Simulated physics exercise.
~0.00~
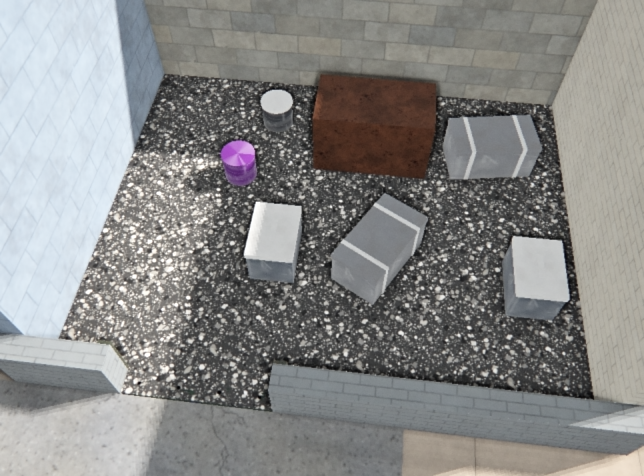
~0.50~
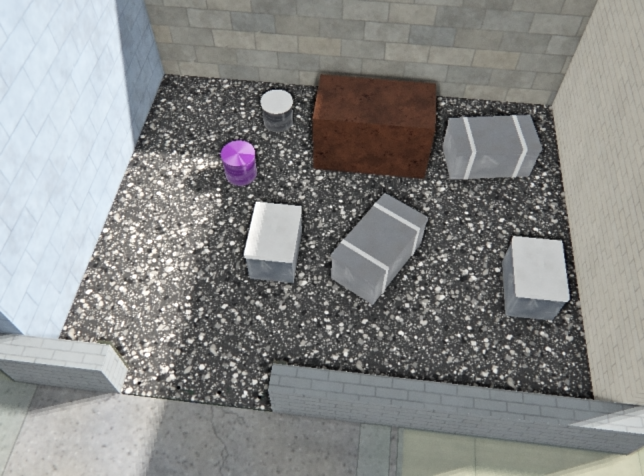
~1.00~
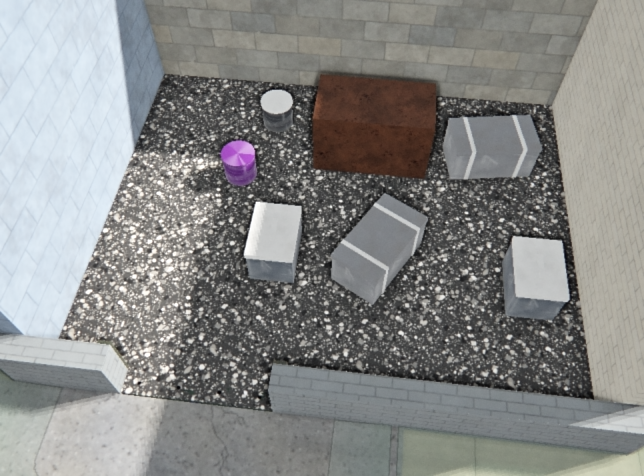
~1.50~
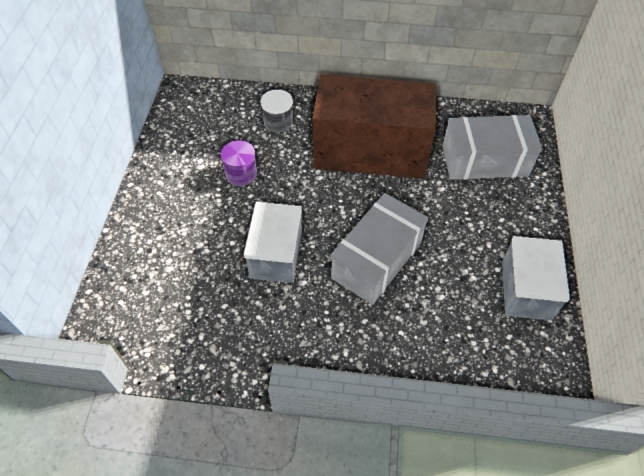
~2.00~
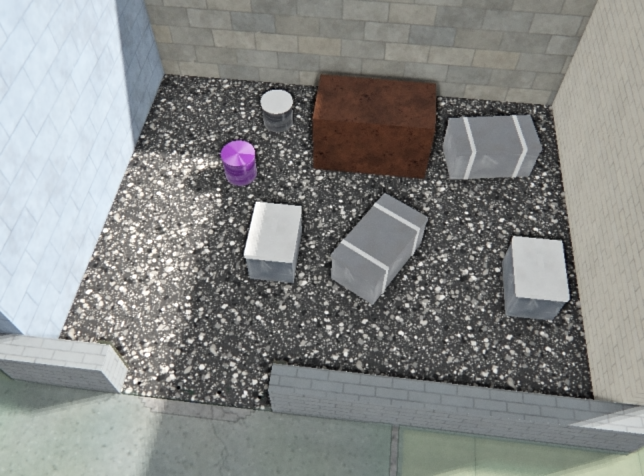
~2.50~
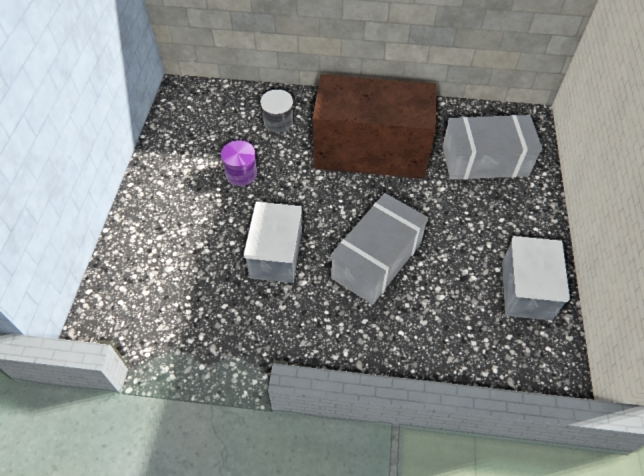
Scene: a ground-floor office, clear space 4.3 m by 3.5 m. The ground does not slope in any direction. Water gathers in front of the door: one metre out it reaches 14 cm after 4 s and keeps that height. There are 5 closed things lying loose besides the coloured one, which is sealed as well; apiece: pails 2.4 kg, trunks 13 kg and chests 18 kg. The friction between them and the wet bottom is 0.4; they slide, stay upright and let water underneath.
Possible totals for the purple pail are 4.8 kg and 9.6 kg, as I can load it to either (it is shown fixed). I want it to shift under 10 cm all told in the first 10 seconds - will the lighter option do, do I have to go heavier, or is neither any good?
You have to go heavier.
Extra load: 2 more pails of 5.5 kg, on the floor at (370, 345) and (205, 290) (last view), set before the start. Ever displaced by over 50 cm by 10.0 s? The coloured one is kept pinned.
In that order: Within it, beyond it.
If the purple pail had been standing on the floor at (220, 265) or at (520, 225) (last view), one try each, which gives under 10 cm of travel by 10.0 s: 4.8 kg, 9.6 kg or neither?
First try, both options fail; second try, the lighter option suffices.
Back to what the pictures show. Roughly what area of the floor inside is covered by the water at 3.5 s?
Close to 1.0 m2, I'd say.
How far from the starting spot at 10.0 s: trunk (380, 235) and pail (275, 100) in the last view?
Shifts: 20 cm / 60 cm.
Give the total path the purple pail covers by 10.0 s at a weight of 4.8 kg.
Total path: Roughly 30 cm.
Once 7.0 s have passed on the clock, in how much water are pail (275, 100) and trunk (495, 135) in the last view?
Close to 1 and 0 centimetres.
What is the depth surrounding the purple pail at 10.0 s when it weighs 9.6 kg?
Around 6 cm.
After 3.5 s the purple pail would be 0 cm from its start with 4.8 kg and 0 cm from its start with 9.6 kg; 0 cm of water round it then.
After 4.5 s the purple pail would be 0 cm from its start with 4.8 kg and 0 cm from its start with 9.6 kg; 2 cm of water round it then.
After 7.0 s the purple pail would be 21 cm from its start with 4.8 kg and 0 cm from its start with 9.6 kg; 3 cm of water round it then.
After 10.0 s the purple pail would be 30 cm from its start with 4.8 kg and 0 cm from its start with 9.6 kg; 6 cm of water round it then.
